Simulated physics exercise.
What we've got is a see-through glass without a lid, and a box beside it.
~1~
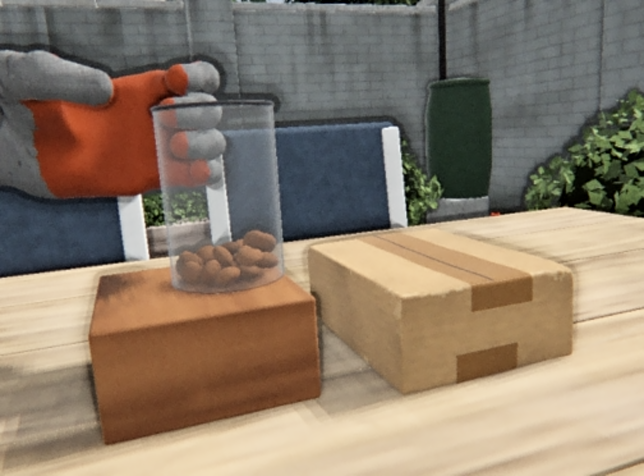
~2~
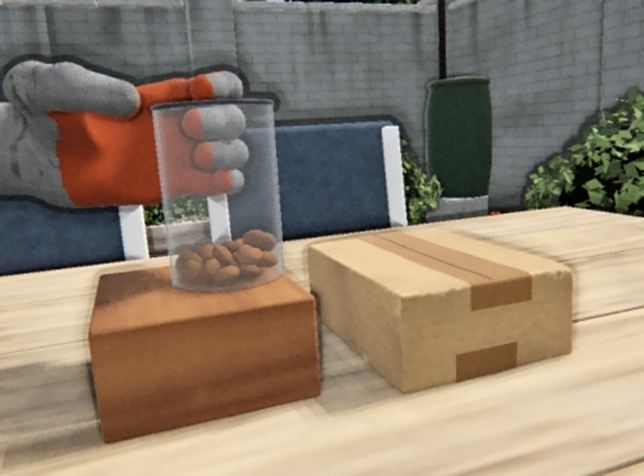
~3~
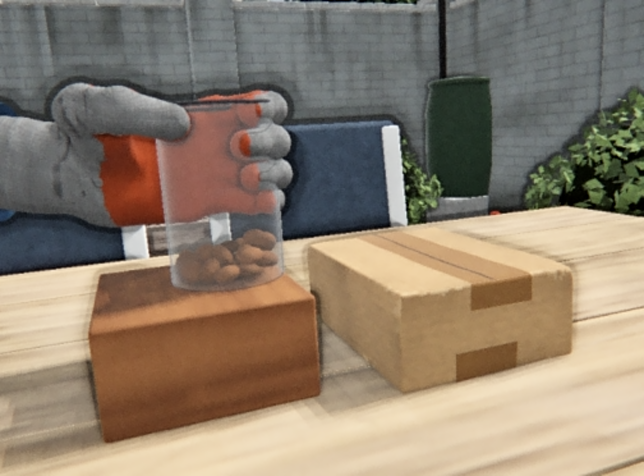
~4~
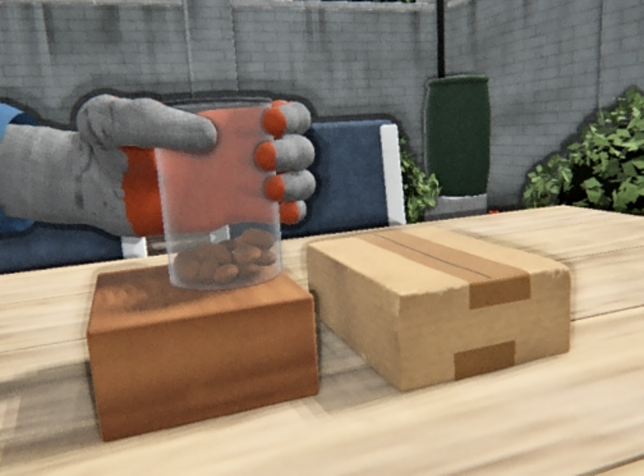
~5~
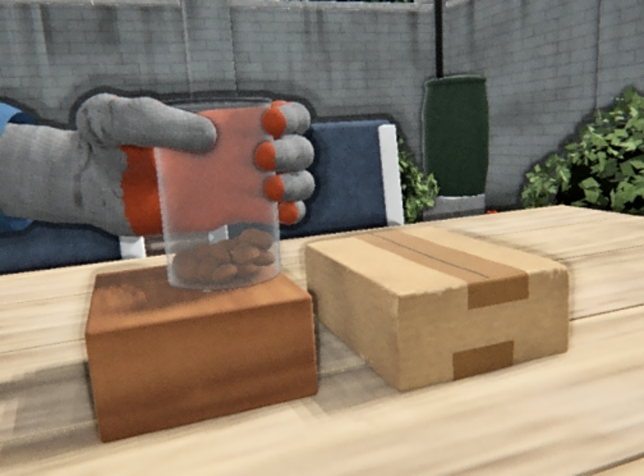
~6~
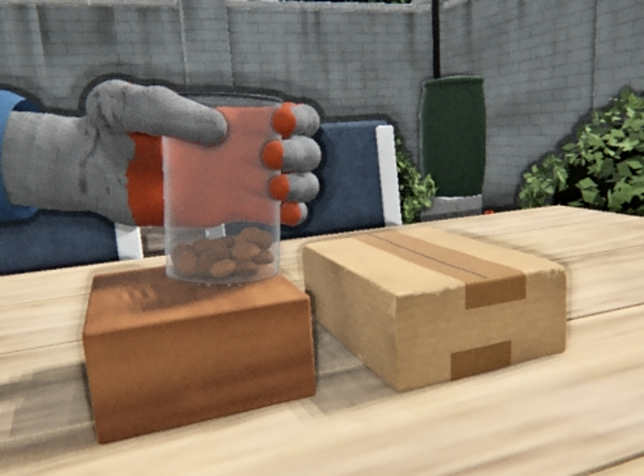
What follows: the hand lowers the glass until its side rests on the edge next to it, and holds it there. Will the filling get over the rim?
No loss.
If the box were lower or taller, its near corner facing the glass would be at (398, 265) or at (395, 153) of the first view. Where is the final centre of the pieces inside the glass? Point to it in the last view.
Roughly at (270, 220) for the first height, and roughly at (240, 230) for the second.
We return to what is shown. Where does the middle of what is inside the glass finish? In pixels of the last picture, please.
It comes out near (308, 244) in the last picture, I'd say.
Then, 0.88 s past the last view, the glass leans 45°; everything is still inside.
Then, 1.65 s past the last view, the glass leans 80°; everything is still inside.
Then, 2.31 s past the last view, the glass rests on the box at 91°; everything is still inside.
Finally, the glass rests on the box at 91°; everything is still inside.
